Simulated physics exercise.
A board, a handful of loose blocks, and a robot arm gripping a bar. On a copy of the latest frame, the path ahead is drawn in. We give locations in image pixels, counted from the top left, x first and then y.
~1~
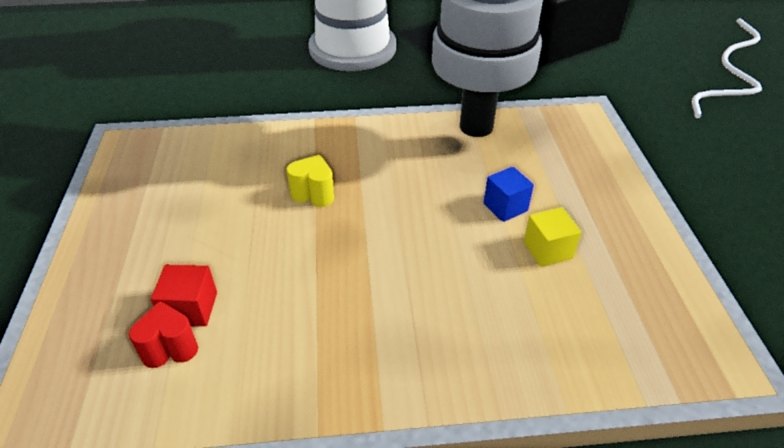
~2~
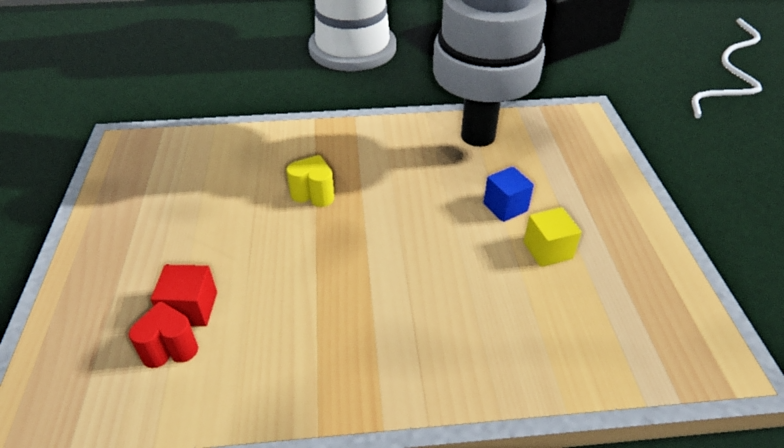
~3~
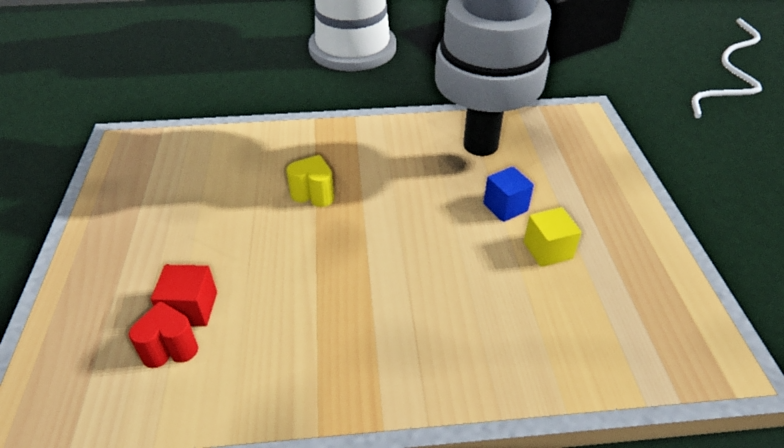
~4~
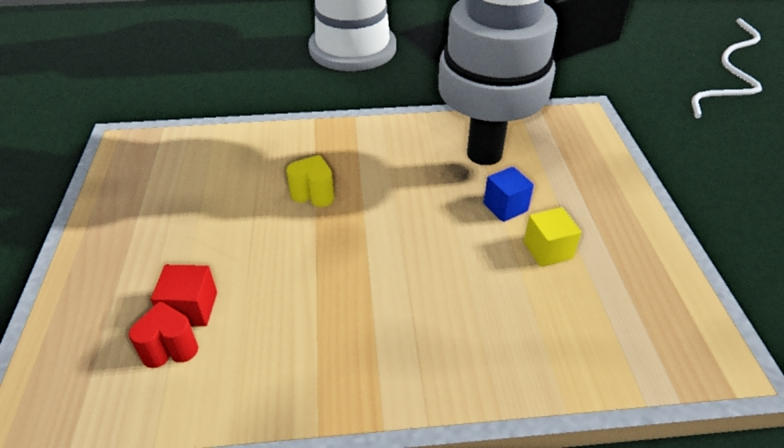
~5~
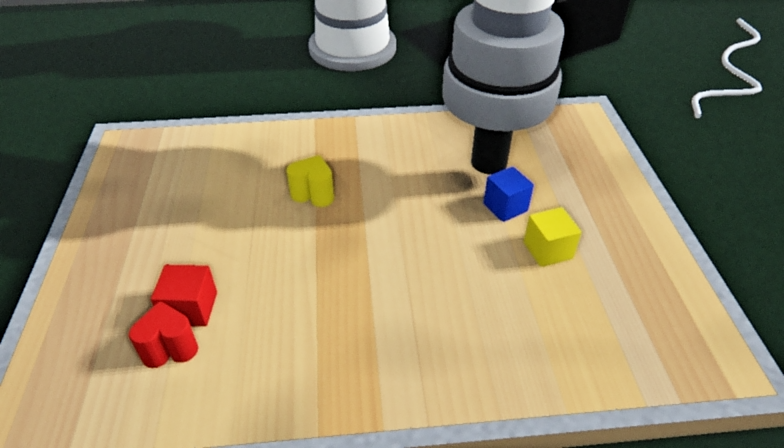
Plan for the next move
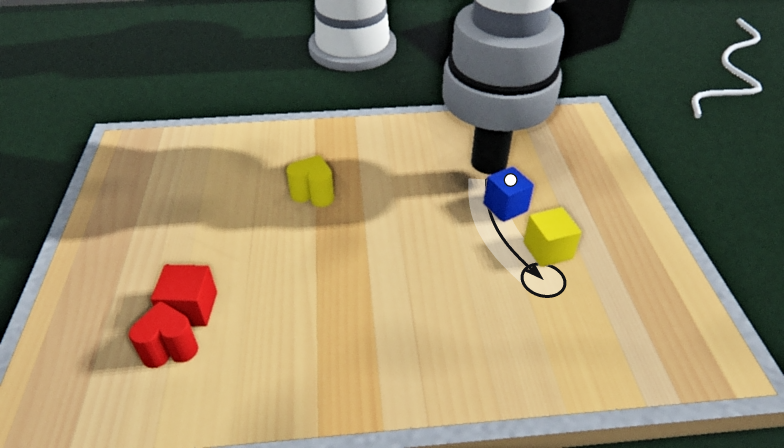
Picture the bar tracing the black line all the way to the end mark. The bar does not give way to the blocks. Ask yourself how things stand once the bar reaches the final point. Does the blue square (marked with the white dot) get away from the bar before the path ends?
That would be a no.
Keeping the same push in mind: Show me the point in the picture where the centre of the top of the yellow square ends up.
It will likely be found at (637, 262).
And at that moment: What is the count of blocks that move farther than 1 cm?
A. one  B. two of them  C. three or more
(B)
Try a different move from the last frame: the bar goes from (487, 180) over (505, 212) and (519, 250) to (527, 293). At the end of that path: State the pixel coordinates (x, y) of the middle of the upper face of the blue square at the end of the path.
Somewhere near (581, 287).
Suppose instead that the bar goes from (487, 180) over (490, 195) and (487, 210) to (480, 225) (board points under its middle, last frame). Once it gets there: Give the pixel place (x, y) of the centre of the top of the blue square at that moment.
Its top centre lands on (520, 211).
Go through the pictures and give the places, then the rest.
In the first frame, bar tip (476, 128); block tops, blue square (511, 180); yellow square (555, 223).
In the second frame, bar (478, 137); blocks unchanged.
In the third frame, bar (481, 146); blocks unchanged.
In the fourth frame, bar (484, 155); blocks unchanged.
In the fifth frame, bar (489, 164); blue square (511, 180); yellow square (555, 223).
Path on the board, from (487, 180) over (490, 212) and (508, 246) to (543, 280); the dot is on the blue square.
What follows on the original path. One third of the way, bar (493, 196); blue square (525, 204), turned 10° anticlockwise; yellow square (557, 226).
Two thirds of the way, bar (512, 229); blue square (551, 235), turned 35° anticlockwise; yellow square (592, 246), turned 45° anticlockwise.
At the end, bar (548, 263); blue square (596, 264), turned 60° anticlockwise; yellow square (637, 262), turned 70° anticlockwise.
